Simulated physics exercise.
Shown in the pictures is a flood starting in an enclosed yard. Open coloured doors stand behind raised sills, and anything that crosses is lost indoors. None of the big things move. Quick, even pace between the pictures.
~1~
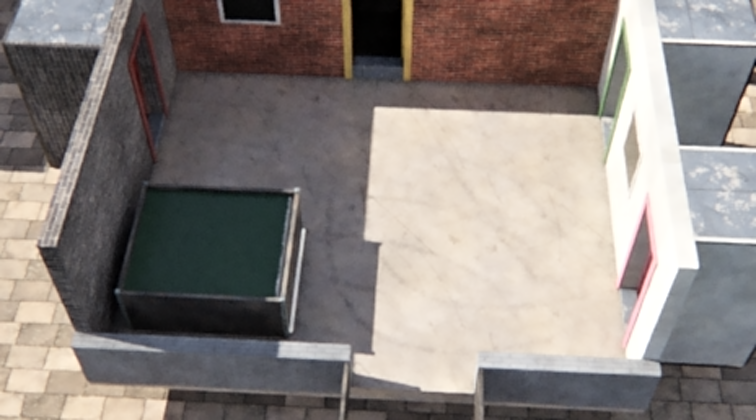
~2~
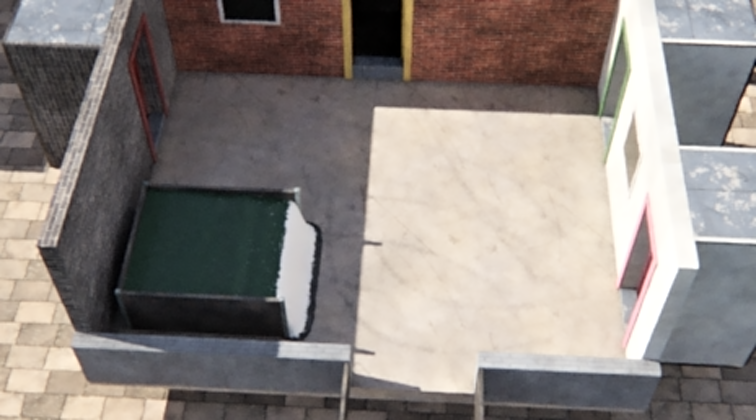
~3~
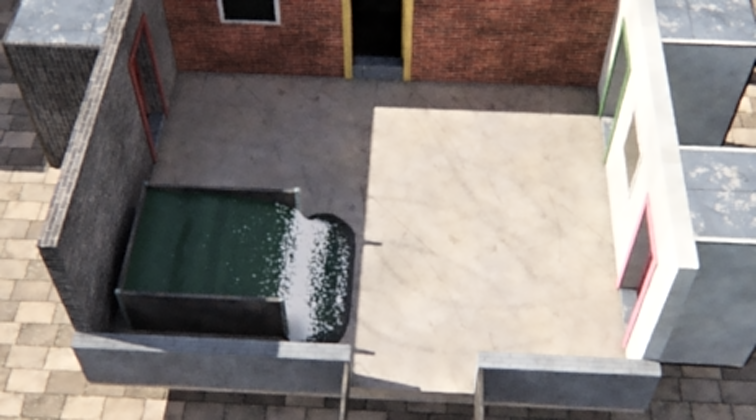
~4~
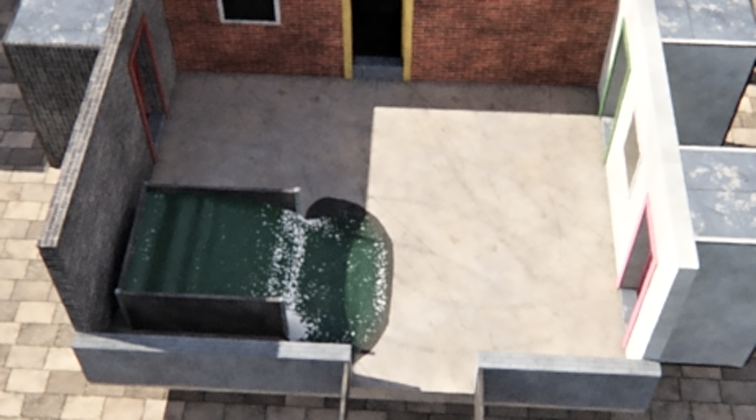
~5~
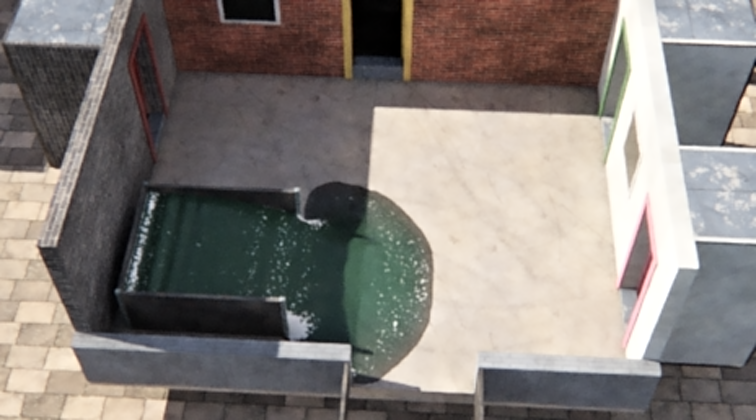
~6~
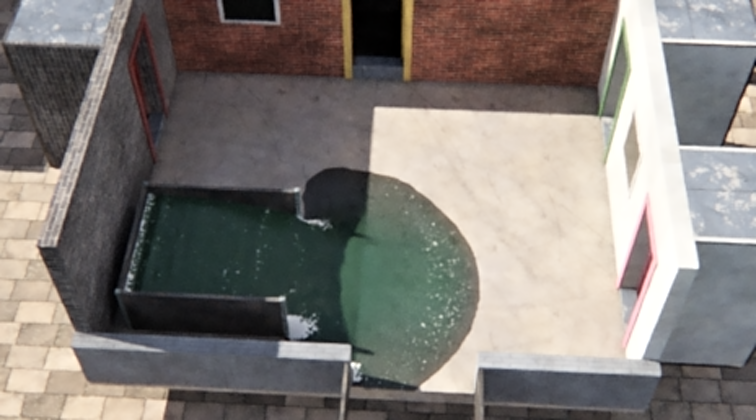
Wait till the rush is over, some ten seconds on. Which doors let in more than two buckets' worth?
In order: Green door: Over two buckets; pink door: Over two buckets; yellow door: Two buckets or fewer; red door: Two buckets or fewer.
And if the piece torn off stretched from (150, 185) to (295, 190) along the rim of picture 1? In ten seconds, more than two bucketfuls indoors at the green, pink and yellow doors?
Door by door, the green door crosses the threshold, then the pink door crosses the threshold, then the yellow door misses the threshold.
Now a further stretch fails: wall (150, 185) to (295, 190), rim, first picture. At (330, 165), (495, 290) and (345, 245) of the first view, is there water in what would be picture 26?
The first spot is soaked, the second spared and the third spared.
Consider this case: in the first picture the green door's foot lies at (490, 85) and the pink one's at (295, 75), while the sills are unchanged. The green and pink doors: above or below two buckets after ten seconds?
Green is flooded, pink is not flooded.
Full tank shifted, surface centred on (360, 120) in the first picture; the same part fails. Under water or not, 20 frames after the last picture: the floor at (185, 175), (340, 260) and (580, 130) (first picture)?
Check in sequence: Still parched, still parched, soaked through.
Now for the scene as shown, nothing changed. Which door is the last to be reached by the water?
It's the door marked red.
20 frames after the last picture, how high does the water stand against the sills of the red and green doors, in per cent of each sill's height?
First 0 percent, then 170 percent.
A moment on, water covers 50 % of the floor; the green door not reached, the pink door under two buckets in, the yellow door not reached, the red door not reached.
Next, water covers 55 % of the floor; the green door wet at the sill, nothing in, the pink door far over two buckets in, the yellow door not reached, the red door not reached.
Then, water covers 60 % of the floor; the green door over two buckets in, the pink door far over two buckets in, the yellow door wet at the sill, nothing in, the red door not reached.
Later, water covers 75 % of the floor; the green door far over two buckets in, the pink door far over two buckets in, the yellow door wet at the sill, nothing in, the red door not reached.
In the end, water covers 95 % of the floor; the green door far over two buckets in, the pink door far over two buckets in, the yellow door wet at the sill, nothing in, the red door wet at the sill, nothing in.
